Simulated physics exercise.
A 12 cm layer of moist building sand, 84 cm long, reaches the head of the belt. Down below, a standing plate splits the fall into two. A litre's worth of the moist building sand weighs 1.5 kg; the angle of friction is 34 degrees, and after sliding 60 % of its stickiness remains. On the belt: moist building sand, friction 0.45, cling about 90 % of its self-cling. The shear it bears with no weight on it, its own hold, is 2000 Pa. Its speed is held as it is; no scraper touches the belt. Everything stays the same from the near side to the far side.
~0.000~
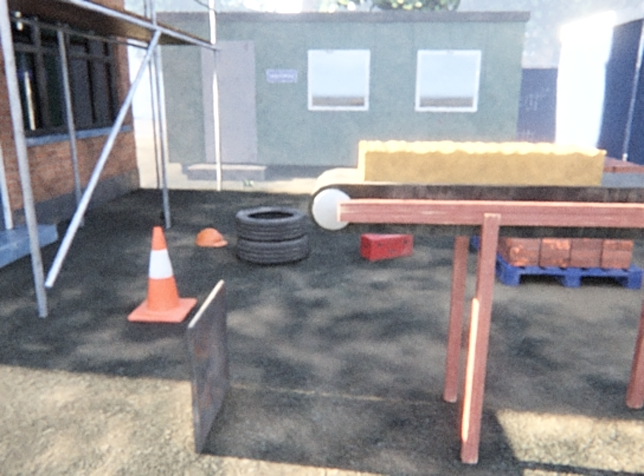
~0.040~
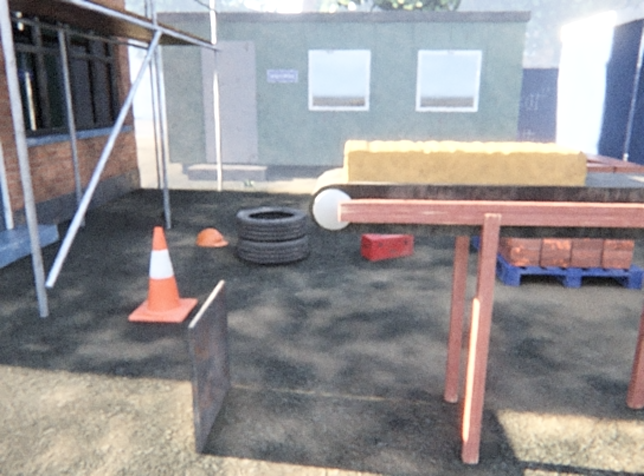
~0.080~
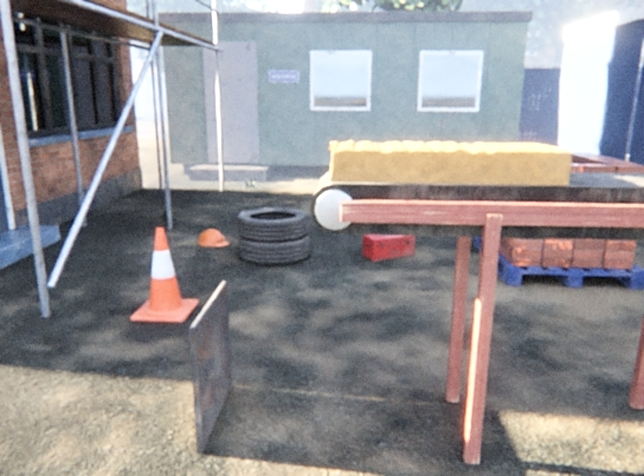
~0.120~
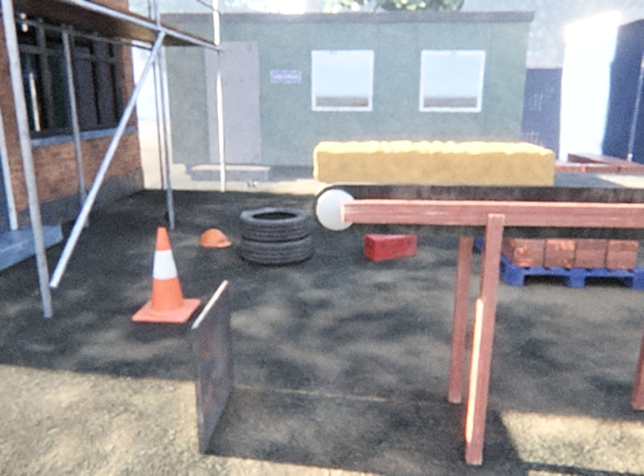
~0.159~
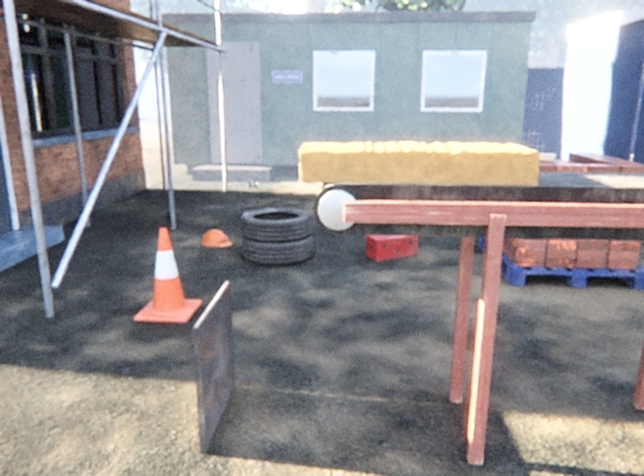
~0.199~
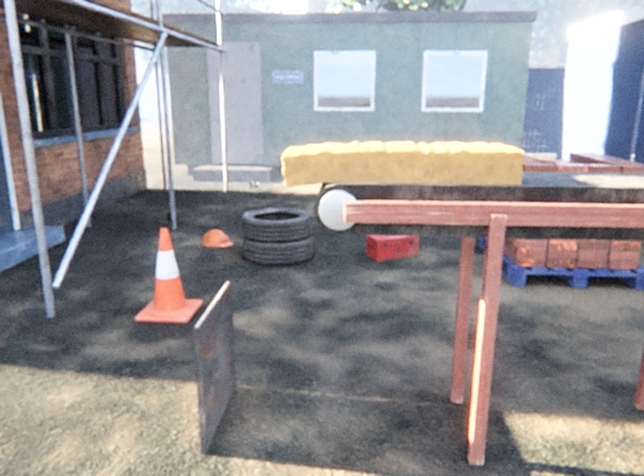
A thick slab of yellow sand slides left along the belt and out past its rounded end.
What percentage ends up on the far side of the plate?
About 100 %.
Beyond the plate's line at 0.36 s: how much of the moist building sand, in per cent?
Some 0 in a hundred.
After 0.36 s, 0 % is beyond the plate's line.
After 0.56 s, 30 % is beyond the plate's line.
After 0.75 s, 66 % is beyond the plate's line.
After 0.95 s, 100 % is beyond the plate's line.
After 2.08 s, 100 % is beyond the plate's line.
